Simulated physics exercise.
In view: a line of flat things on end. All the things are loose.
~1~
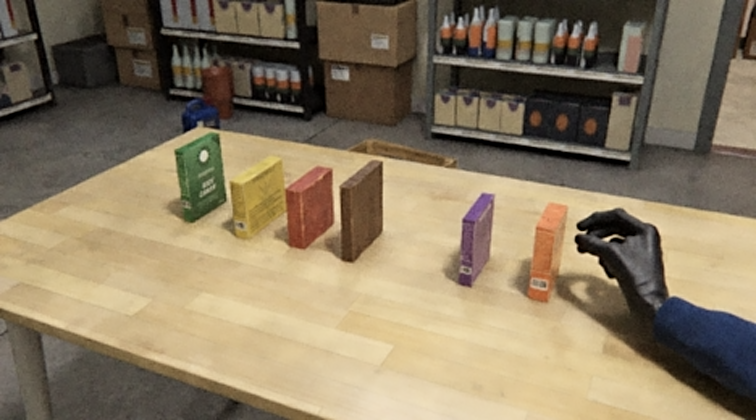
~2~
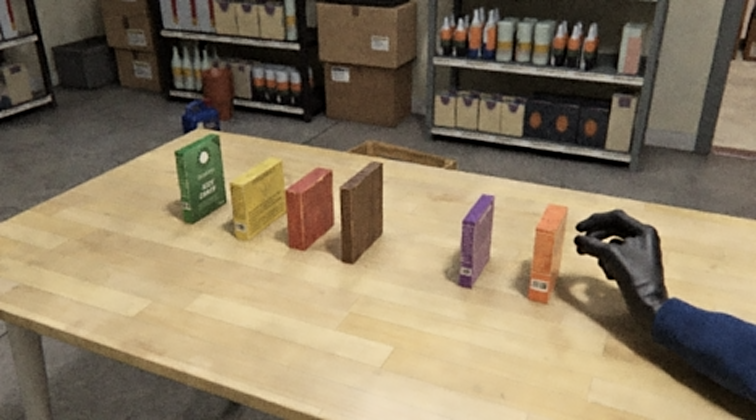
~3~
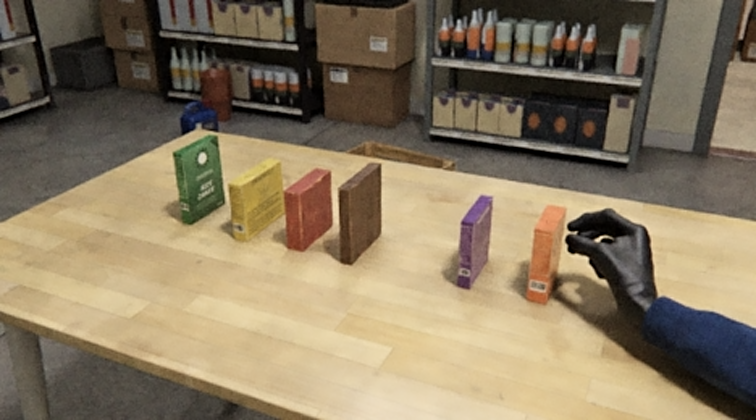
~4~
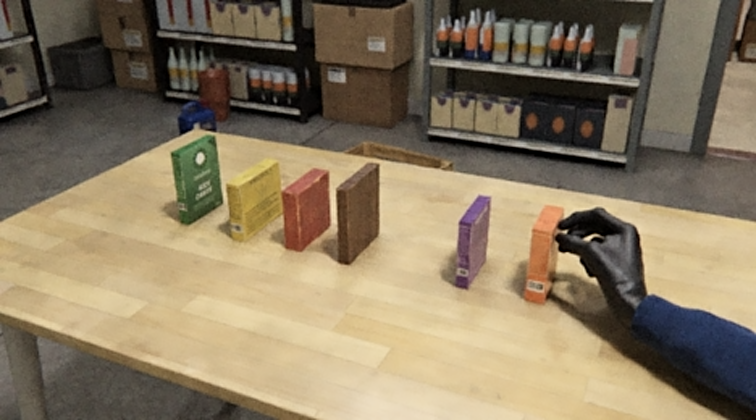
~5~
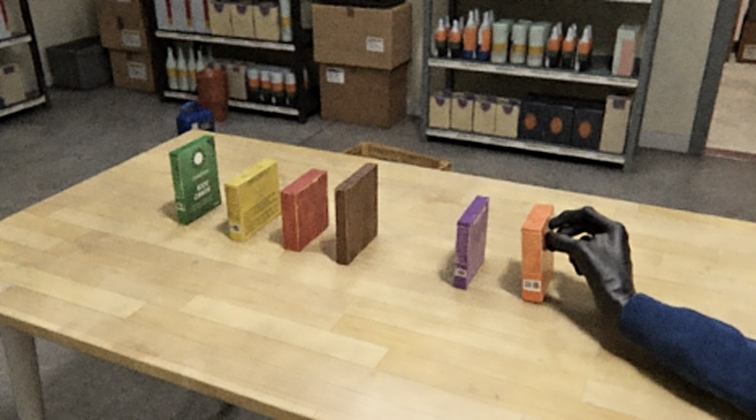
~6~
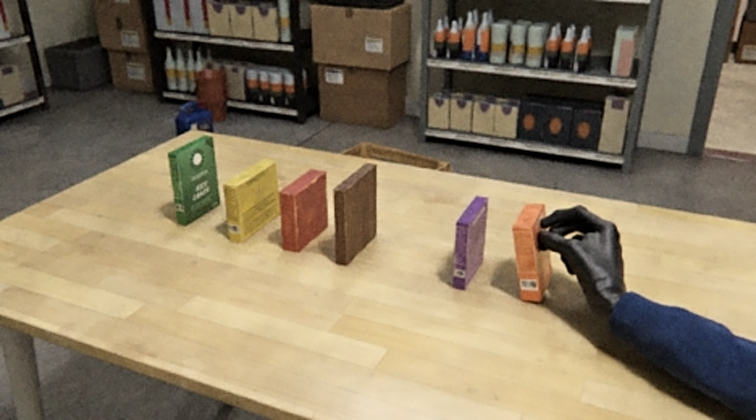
At first, a black-gloved hand hovers to the right of six upright flat items on a wooden table, nearest the orange packet. The hand moves left and touches the packet's upper part, then pushes it into a slight leftward lean, while the purple packet and the others stay standing.
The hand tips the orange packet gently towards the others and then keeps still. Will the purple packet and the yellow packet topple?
The purple packet falls over, the yellow packet is still upright.
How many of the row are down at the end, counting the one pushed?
2 of them.
Then, 0.30 s on from there, orange packet 61° over; purple packet turned 24° from how it was put near (455, 240).
Then, 0.40 s on from there, orange packet 79° over; purple packet on its side near (425, 260).
In the end, toppled on the table, purple packet; the other 3 unmoved. At the end, from the last picture's camera, purple packet near (424, 258), yellow packet near (253, 200).
